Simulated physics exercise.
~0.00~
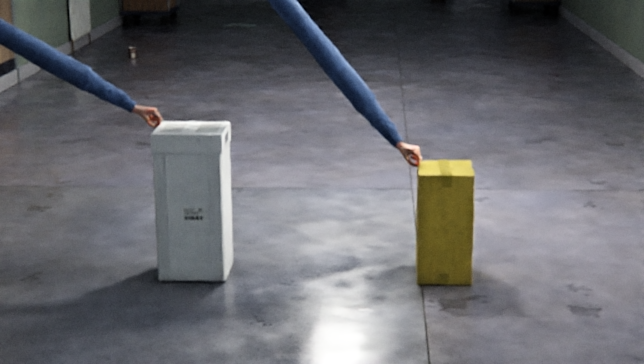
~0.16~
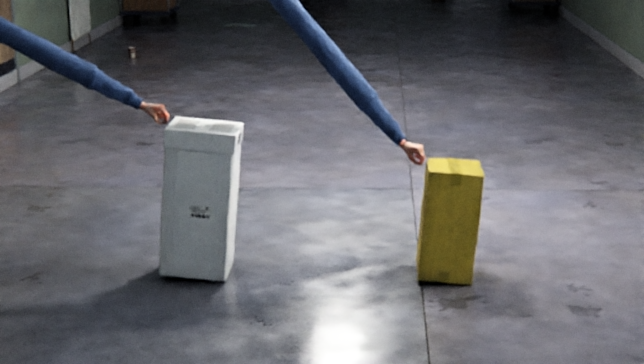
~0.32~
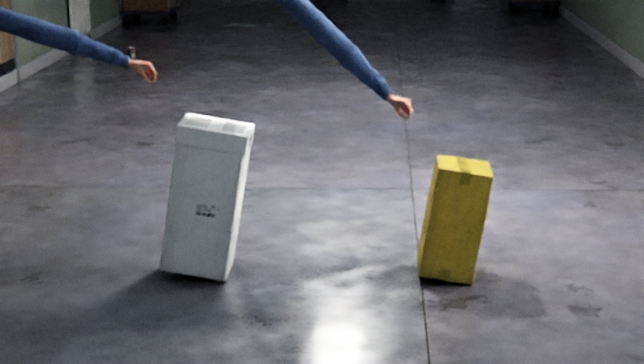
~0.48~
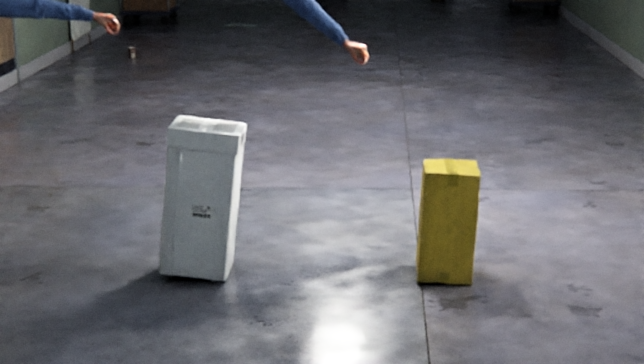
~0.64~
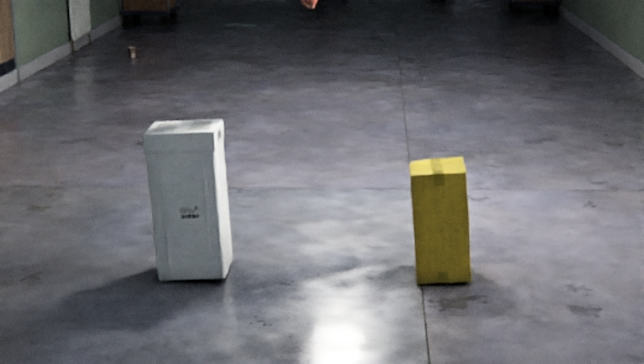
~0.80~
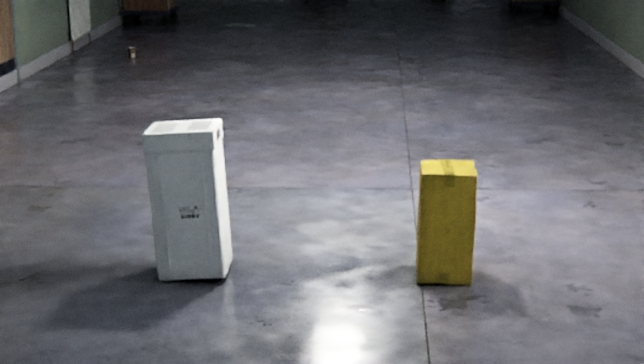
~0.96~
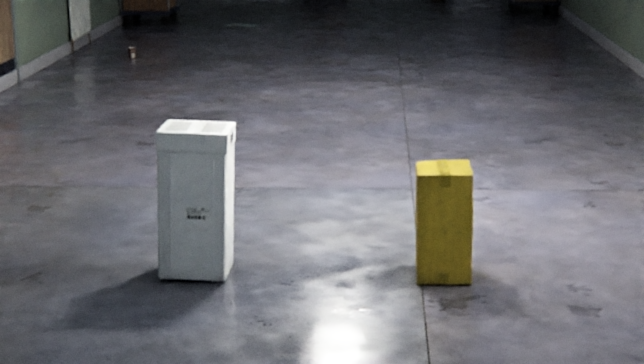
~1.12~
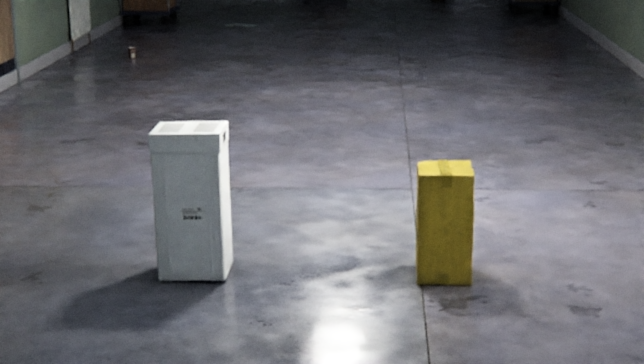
On a smooth grey concrete floor in a wide, dim corridor, seen from a fixed, slightly raised view, a tall white box stands at left and a smaller yellow parcel at right. Two blue-sleeved arms reach in from above, a hand at the top of each. The hands push, and both boxes tilt to the right as the arms let go and draw back out of view. Left alone, they tip back leftward, pass slightly beyond upright, and rock with shrinking sways. Both end standing upright on the floor, neither having toppled.
